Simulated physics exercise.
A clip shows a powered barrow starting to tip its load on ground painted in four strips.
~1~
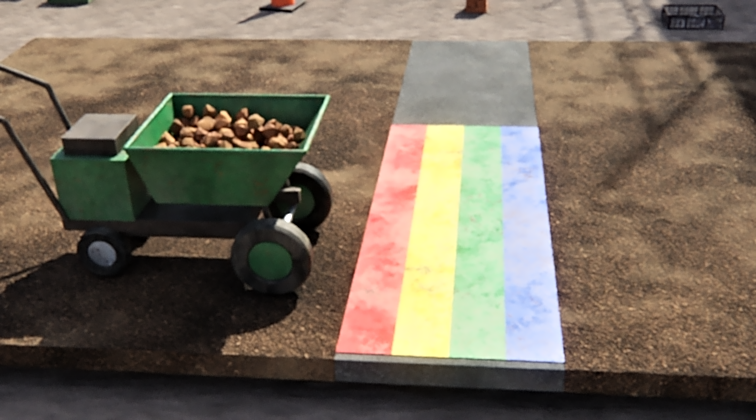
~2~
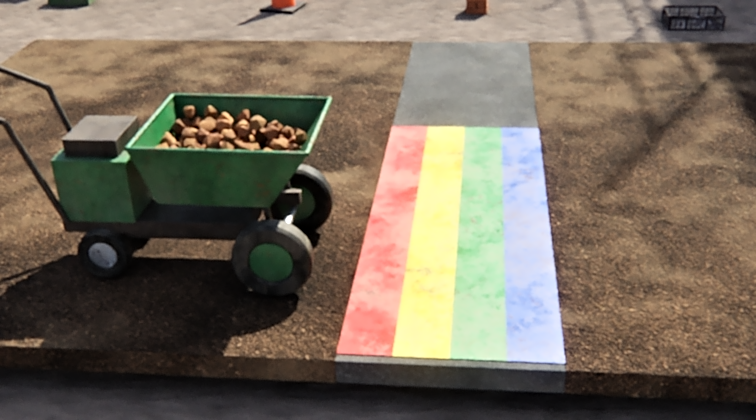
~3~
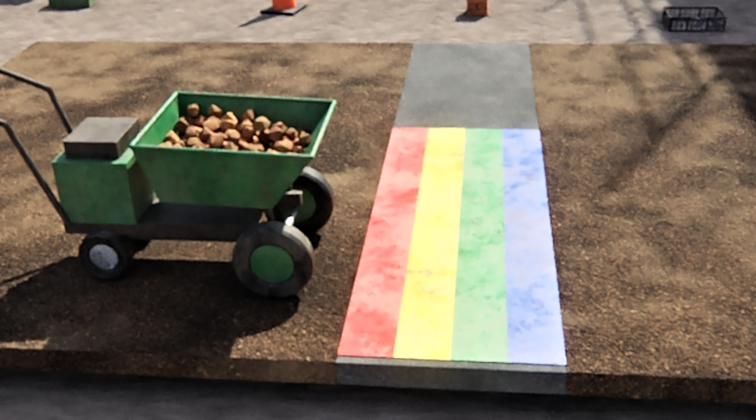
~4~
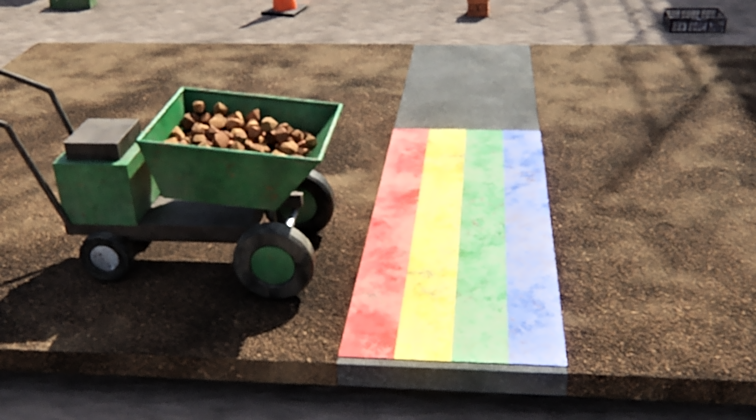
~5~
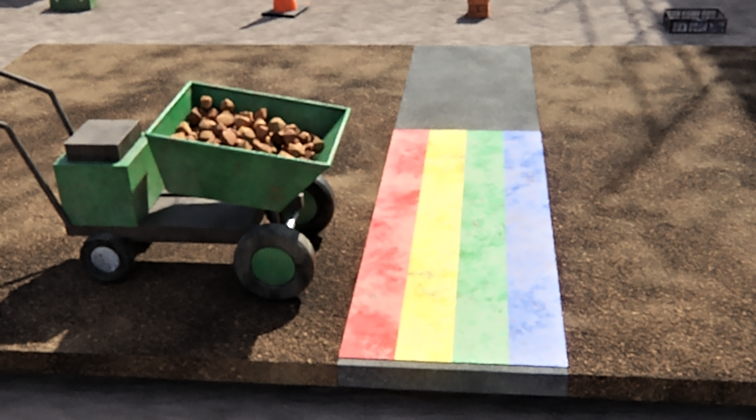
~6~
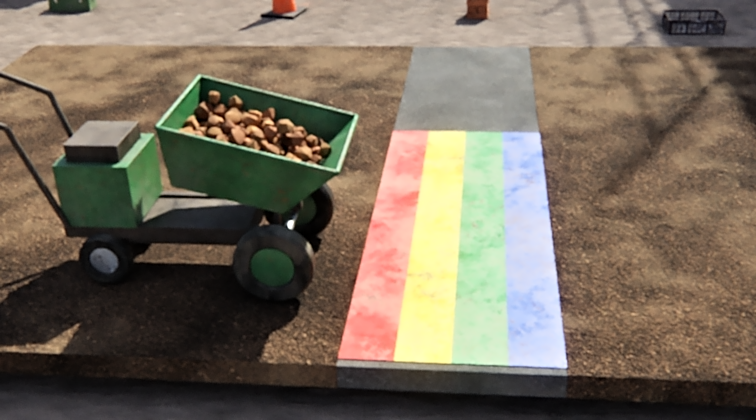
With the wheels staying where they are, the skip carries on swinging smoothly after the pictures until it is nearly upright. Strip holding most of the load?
Yellow.
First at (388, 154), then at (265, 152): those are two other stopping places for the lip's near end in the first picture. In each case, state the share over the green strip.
20 and 10 in a hundred, in that order.
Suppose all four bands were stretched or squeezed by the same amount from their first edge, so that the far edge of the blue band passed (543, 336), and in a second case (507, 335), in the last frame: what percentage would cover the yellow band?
About 30 % and 20 %.
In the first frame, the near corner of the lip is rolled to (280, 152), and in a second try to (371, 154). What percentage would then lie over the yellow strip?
Result: 30 in a hundred, then 0 in a hundred.
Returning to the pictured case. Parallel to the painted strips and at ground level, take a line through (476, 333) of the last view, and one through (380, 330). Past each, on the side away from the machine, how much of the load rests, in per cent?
In order: 20 percent, then 70 percent.
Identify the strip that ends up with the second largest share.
Next in line comes the green strip.
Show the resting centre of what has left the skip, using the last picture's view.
Around (457, 267), give or take.
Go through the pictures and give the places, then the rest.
The first frame shows lip of the skip (304, 153), level; top of the load (225, 135), clay clods; red strip (370, 319); yellow strip (424, 322); green strip (478, 324); blue strip (533, 326).
The second frame shows lip of the skip (306, 155), level; top of the load (227, 136).
The third frame shows lip of the skip (311, 158), tipped barely; top of the load (220, 140).
The fourth frame shows lip of the skip (319, 162), tipped a little; top of the load (224, 137).
The fifth frame shows lip of the skip (328, 167), tipped a little; top of the load (220, 130).
The sixth frame shows lip of the skip (337, 173), tipped a little; top of the load (221, 136); red strip (373, 326); yellow strip (426, 328); green strip (480, 330); blue strip (535, 332).
Just after the last frame, skip tipped steeply; every one in the skip.
A moment on, skip tipped right over; the larger part in the skip; about a tenth over the yellow strip; just a few falling.
Further on, skip tipped right over; roughly a third in the skip; roughly a third over the yellow strip; roughly a quarter over the green strip; about a tenth over the blue strip; just a few off the paint.
When it is over, skip tipped right over; roughly a third in the skip; just a few over the red strip; roughly a third over the yellow strip; roughly a quarter over the green strip; about a tenth over the blue strip; about a tenth off the paint.
